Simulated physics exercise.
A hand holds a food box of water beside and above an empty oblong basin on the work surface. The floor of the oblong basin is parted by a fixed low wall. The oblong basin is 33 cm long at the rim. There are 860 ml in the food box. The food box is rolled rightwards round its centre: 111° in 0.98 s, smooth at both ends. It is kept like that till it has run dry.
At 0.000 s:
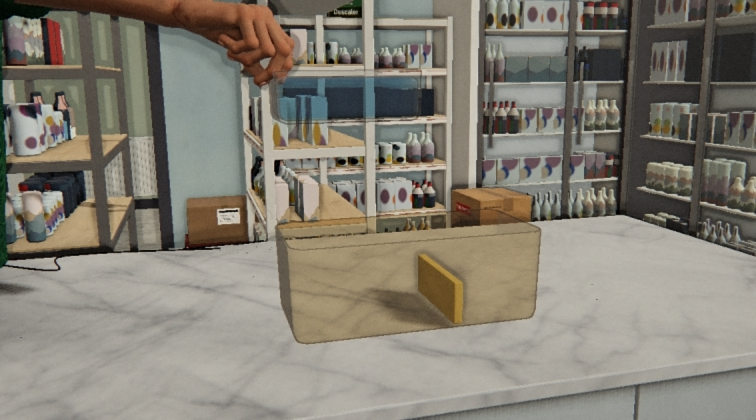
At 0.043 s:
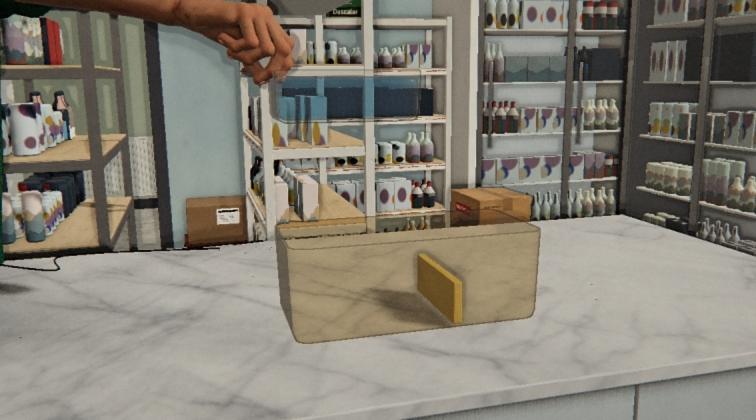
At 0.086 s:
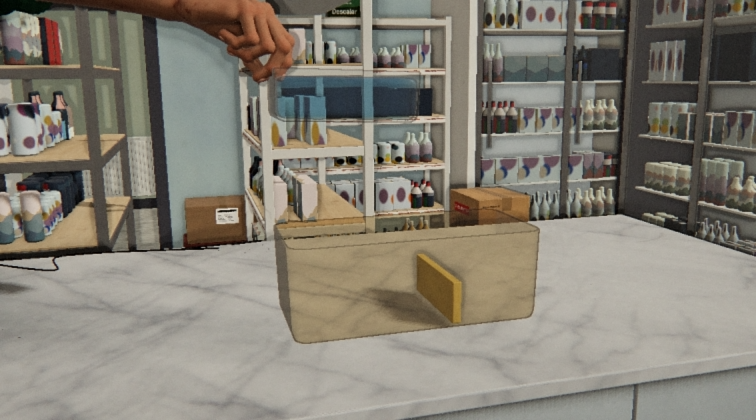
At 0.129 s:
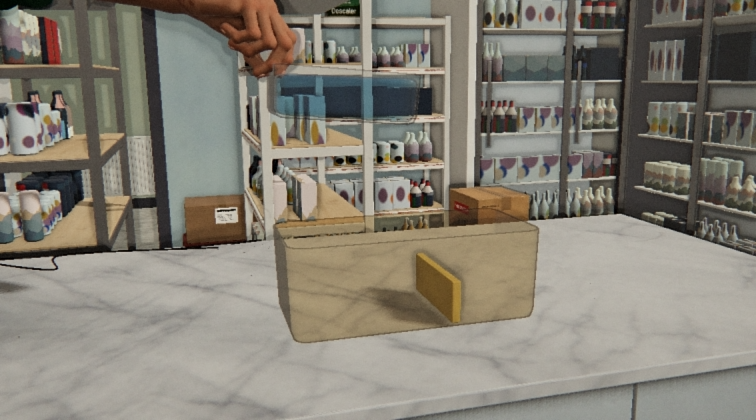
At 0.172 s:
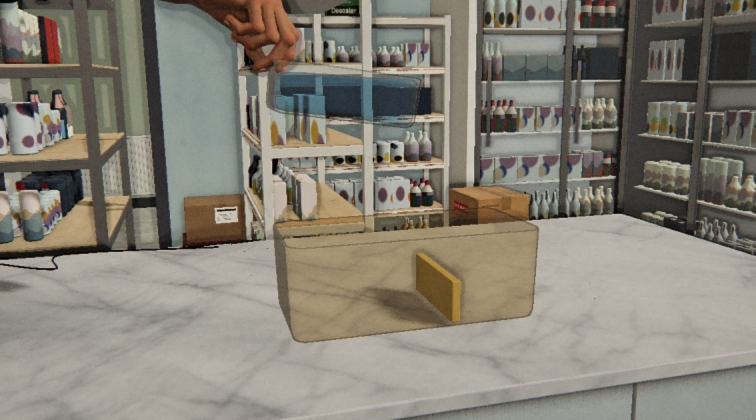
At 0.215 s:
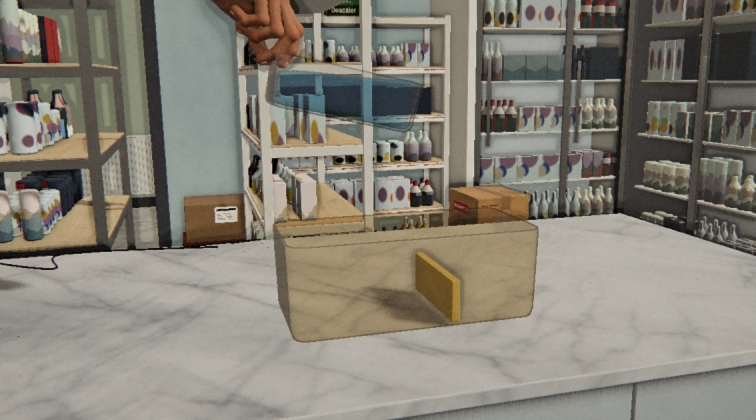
A hand reaches in from the upper left above a white marbled counter, seen from the front and slightly above, with shelves of bottles and boxes behind. Beneath it hangs a clear container of bluish water, above an empty, see-through tan oblong basin with a yellow slab showing at its front. The container starts nearly level and gradually tilts rightwards, while the basin stays still.
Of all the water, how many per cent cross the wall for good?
The far part has some 65 per cent.
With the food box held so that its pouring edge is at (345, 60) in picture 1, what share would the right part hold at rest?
In that case some 5 per cent.
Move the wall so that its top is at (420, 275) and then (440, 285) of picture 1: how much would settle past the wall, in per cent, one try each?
In turn about 70 and 50 per cent.
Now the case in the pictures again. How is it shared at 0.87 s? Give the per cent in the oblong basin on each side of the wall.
Some 18 per cent left and 64 right.
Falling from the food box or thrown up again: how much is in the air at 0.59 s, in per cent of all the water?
About 56 per cent.
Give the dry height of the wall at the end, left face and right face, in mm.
Left about 50 mm, right about 22 mm.
By 0.59 s the tilt is 74° and 22 per cent is still to pour, 1 is left of the wall and 20 right of it.
By 0.87 s the tilt is 108° and 3 per cent is still to pour, 18 is left of the wall and 65 right of it.
By 1.16 s the tilt is 111° and 0 per cent is still to pour, 25 is left of the wall and 65 right of it.
By 1.48 s the tilt is 111° and 0 per cent is still to pour, 26 is left of the wall and 65 right of it.
At rest 26 per cent lies left of the wall, 65 right of it and 10 outside.
